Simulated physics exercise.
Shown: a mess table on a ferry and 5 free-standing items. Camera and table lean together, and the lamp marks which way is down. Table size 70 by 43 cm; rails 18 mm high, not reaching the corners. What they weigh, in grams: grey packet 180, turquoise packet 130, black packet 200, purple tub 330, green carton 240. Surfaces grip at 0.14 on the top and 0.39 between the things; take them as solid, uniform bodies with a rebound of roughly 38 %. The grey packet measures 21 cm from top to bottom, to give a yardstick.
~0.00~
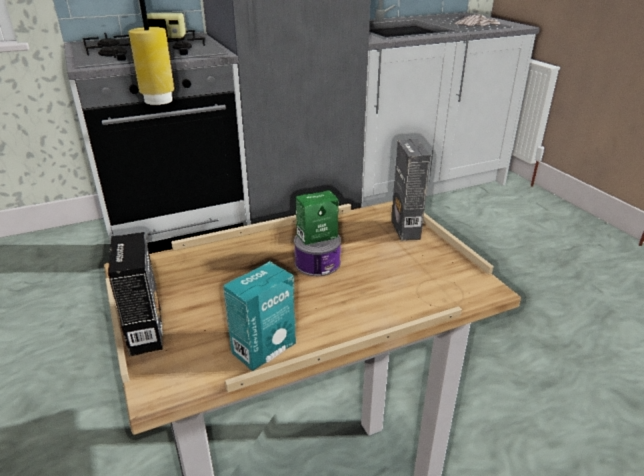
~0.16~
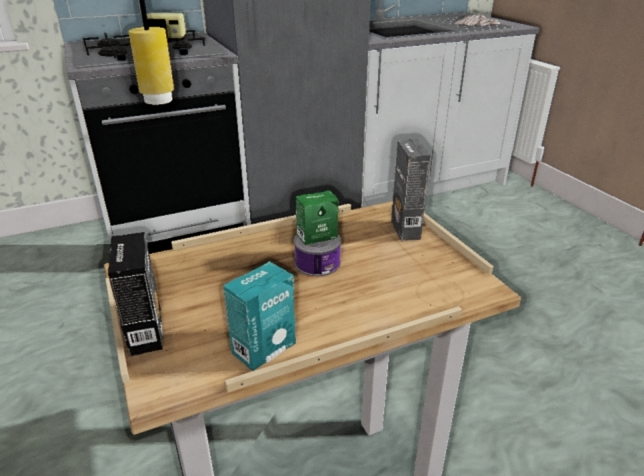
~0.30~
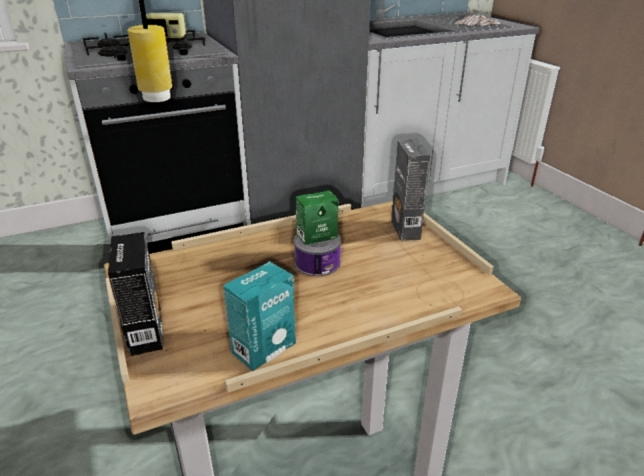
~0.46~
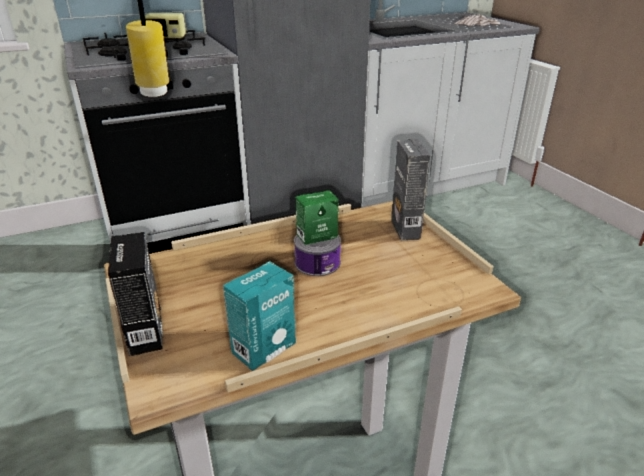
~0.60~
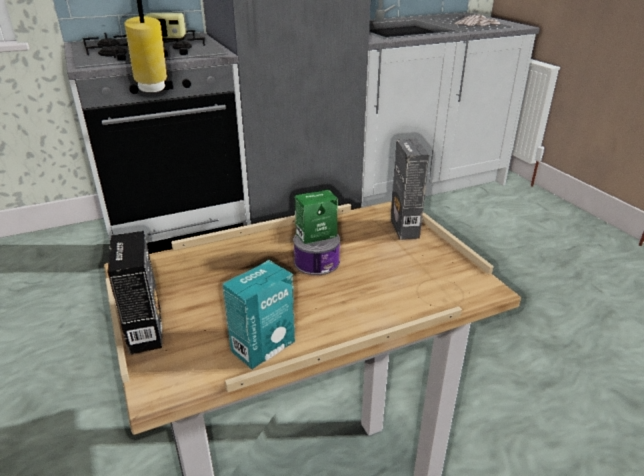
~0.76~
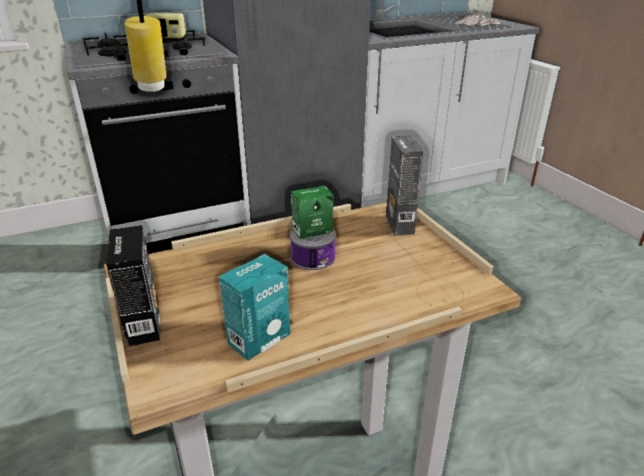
A hanging yellow cylinder swings back slightly, then the tabletop items slide a little farther away.
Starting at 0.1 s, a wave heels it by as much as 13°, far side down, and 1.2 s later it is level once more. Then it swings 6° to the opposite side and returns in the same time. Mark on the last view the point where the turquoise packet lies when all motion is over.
Mark it at about (237, 270).
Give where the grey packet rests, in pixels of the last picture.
Rest position, about (445, 453) px.
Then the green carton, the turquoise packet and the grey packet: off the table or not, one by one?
When everything stops, the green carton is still in bounds, the turquoise packet is still in bounds, and the grey packet is out of bounds.
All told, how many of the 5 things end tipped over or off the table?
The count comes out at 1.
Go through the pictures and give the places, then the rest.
Boat level; turquoise packet (262, 316); grey packet (409, 191), in the first picture.
Boat level; purple tub (318, 252); green carton (317, 218), in the second picture.
Heel 3°, far side down; grey packet (409, 191); black packet (137, 293), in the third picture.
Heel 9°, far side down; purple tub (318, 251); green carton (317, 218), in the fourth picture.
Heel 12°, far side down; grey packet (408, 190); black packet (137, 292), in the fifth picture.
Heel 13°, far side down; turquoise packet (257, 307) moved 3 cm; purple tub (313, 246) moved 2 cm, in the sixth picture.
After 1.16 s, heel 2°, far side down; turquoise packet moved 13 cm near (239, 274); grey packet moved 13 cm; black packet moved 13 cm.
After 2.06 s, heel 5°, near side down; grey packet now off the table; turquoise packet moved 14 cm near (237, 270); black packet moved 14 cm.
In the end (3.0 s), off the table, grey packet; not toppled but over 5 cm from the start, turquoise packet, black packet, purple tub and green carton. At the end, from the last picture's camera, turquoise packet near (237, 270).
